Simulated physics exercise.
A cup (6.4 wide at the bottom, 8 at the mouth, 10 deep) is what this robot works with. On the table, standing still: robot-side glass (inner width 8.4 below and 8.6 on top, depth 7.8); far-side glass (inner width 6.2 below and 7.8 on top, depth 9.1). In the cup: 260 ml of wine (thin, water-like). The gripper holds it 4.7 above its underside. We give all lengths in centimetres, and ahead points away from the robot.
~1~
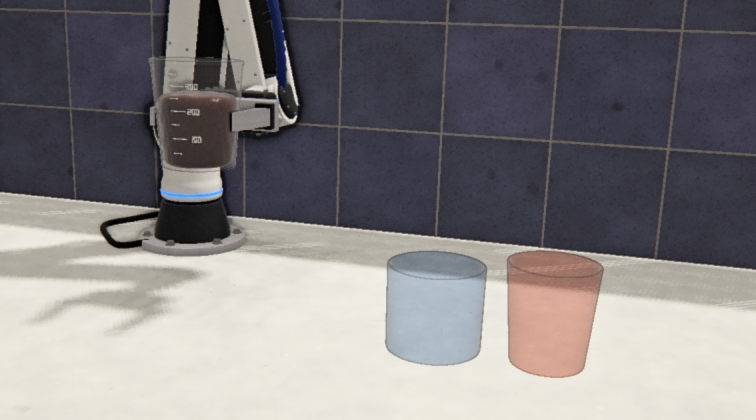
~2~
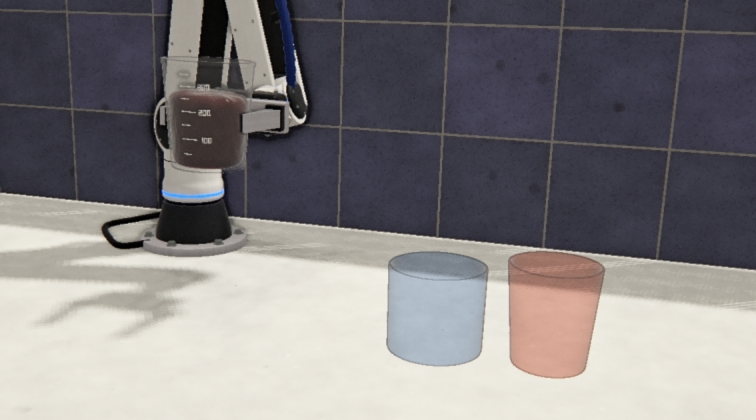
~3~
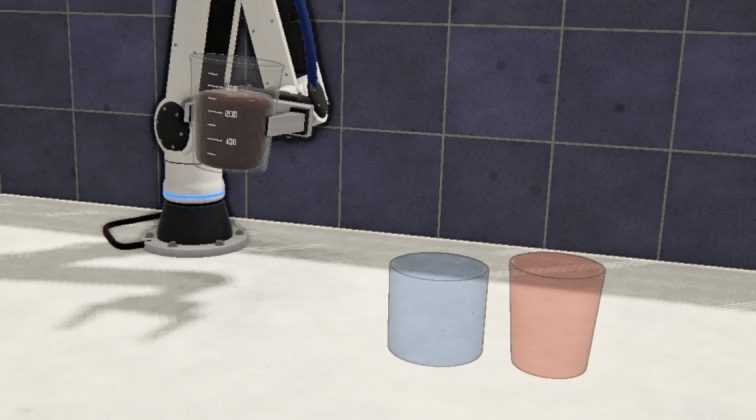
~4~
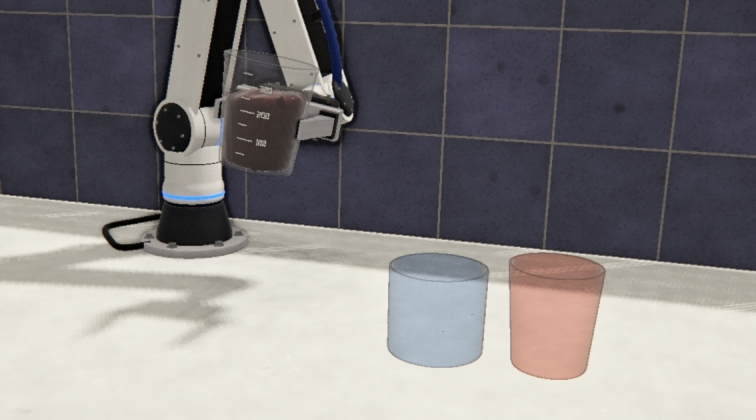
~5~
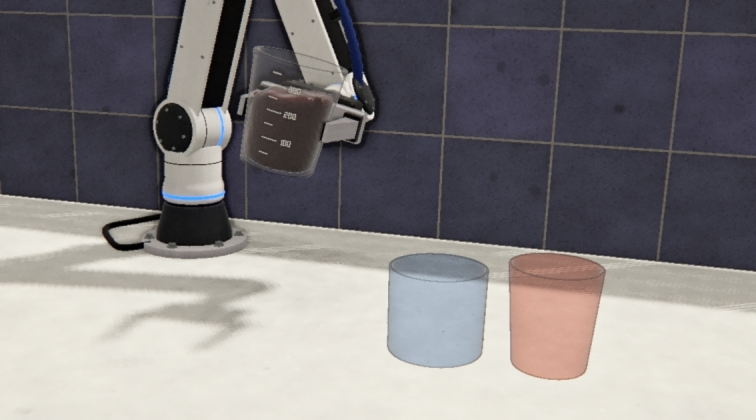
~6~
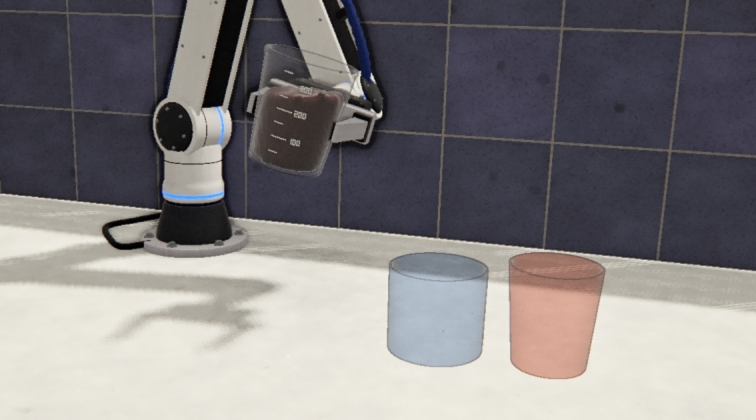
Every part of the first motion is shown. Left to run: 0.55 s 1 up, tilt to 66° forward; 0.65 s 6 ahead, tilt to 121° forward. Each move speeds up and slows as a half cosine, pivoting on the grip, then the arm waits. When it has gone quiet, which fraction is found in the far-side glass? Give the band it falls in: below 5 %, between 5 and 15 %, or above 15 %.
The share falls below 5 %.
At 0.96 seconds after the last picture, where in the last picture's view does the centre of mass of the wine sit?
(403, 223) or thereabouts.
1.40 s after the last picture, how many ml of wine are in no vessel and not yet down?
20 ml.
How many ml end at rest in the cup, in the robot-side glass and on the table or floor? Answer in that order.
The amounts come to around 0, 210 and 50 ml respectively.
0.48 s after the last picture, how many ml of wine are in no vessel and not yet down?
10 ml.
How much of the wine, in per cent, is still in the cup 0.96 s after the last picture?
I'd put it at around 45 %.
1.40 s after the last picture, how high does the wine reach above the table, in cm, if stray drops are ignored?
15 cm.
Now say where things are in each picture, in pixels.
In the first frame, cup middle at (198, 115), level; upper third of the wine around (198, 104), from x 160 to 235, top at y 95; 255 ml in the cup.
In the second frame, cup middle at (209, 115), tilted 1° forward; upper third of the wine around (207, 104), from x 170 to 245, top at y 90.
In the third frame, cup middle at (234, 115), tilted 5° forward; upper third of the wine around (234, 103), from x 195 to 270, top at y 90.
In the fourth frame, cup middle at (263, 115), tilted 10° forward; upper third of the wine around (267, 103), from x 225 to 305, top at y 90.
In the fifth frame, cup middle at (289, 115), tilted 14° forward; upper third of the wine around (292, 103), from x 245 to 335, top at y 85.
In the sixth frame, cup middle at (298, 114), tilted 15° forward; upper third of the wine around (302, 101), from x 255 to 345, top at y 85; 255 ml in the cup.
Then, 0.48 s later, tilted 64° forward, liquid up to 23 above the table; 245 ml in the cup, 10 ml in the air or running down outside.
Then, 0.96 s later, tilted 104° forward, liquid up to 36 above the table; 115 ml in the cup, 110 ml in the robot-side glass, 30 ml in the air or running down outside.
Then, 1.40 s later, tilted 121° forward, liquid up to 29 above the table; 210 ml in the robot-side glass, 20 ml on the table or floor, 20 ml in the air or running down outside.
Then, 2.20 s later, tilted 121° forward, liquid up to 4 above the table; 210 ml in the robot-side glass, 50 ml on the table or floor.
At rest, 210 ml in the robot-side glass, 50 ml on the table or floor. That is 0 % in the far-side glass.
